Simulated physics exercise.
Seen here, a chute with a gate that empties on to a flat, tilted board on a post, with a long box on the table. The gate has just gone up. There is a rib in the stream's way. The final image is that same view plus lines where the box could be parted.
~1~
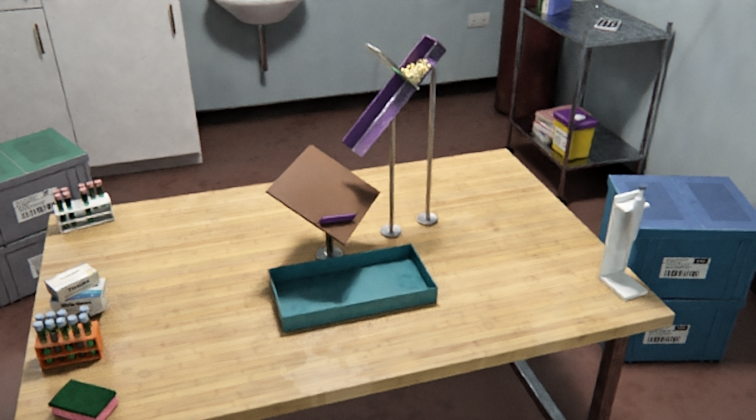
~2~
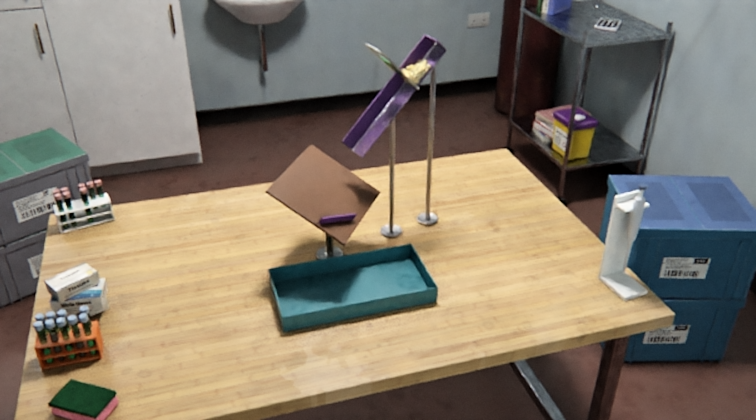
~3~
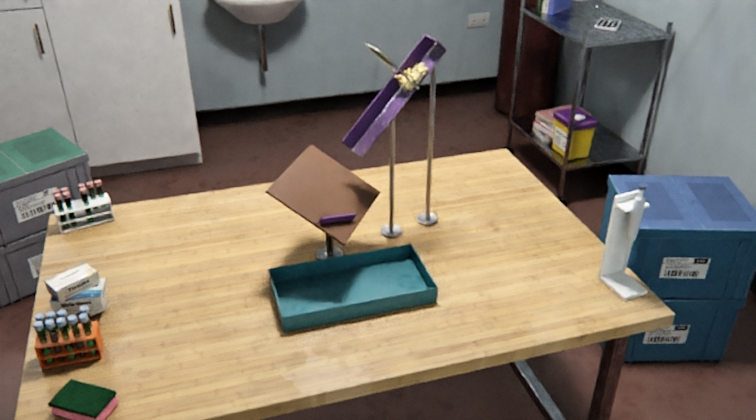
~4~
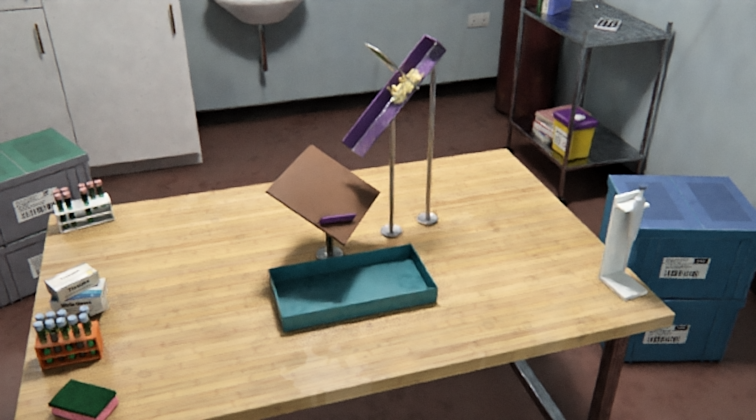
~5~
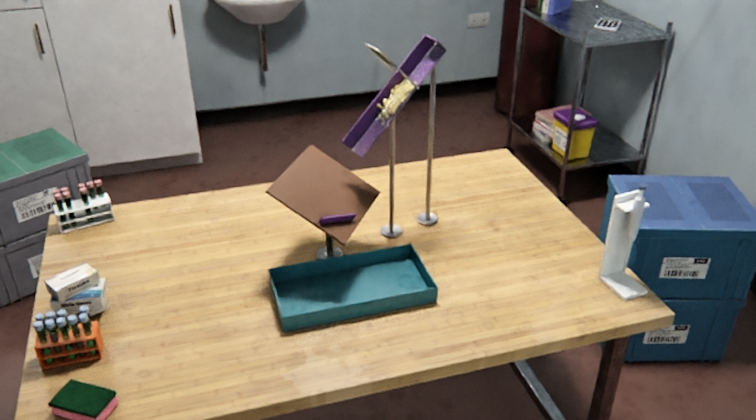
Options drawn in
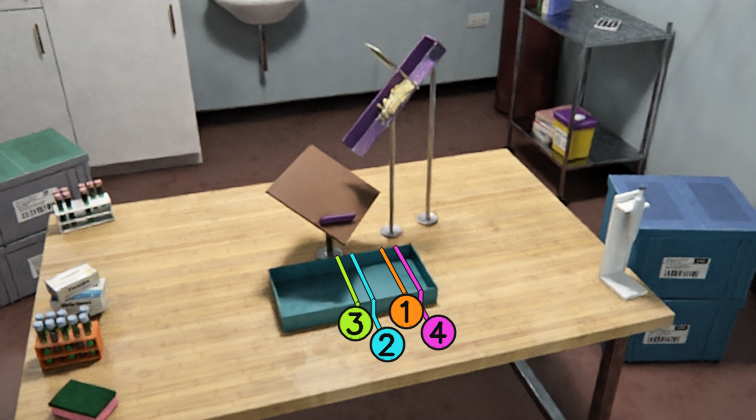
A room like a laboratory, with a sink and cabinets behind, is seen from above and in front of a pale wooden table. A purple chute slopes down to the left on metal stands, holding pale beans near its top, above a tilted brown board with a small purple rib and a long teal box. The beans slide partway down the chute, bunching then stretching out, while the camera stays still.
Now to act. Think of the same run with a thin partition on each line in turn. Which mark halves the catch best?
Use line 1.
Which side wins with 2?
Right.
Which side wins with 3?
More lands on the right.
On the marked copy, line 1 crosses the front rim at (405, 294); line 2 crosses the front rim at (373, 300); line 3 crosses the front rim at (357, 303); line 4 crosses the front rim at (420, 291).
If 1 is chosen, of what is caught, roughly half on the left of the divider, roughly half on the right.
If 2 is chosen, of what is caught, about a tenth on the left of the divider, almost all on the right.
If 3 is chosen, of what is caught, about a tenth on the left of the divider, almost all on the right.
If 4 is chosen, of what is caught, almost all on the left of the divider, about a tenth on the right.
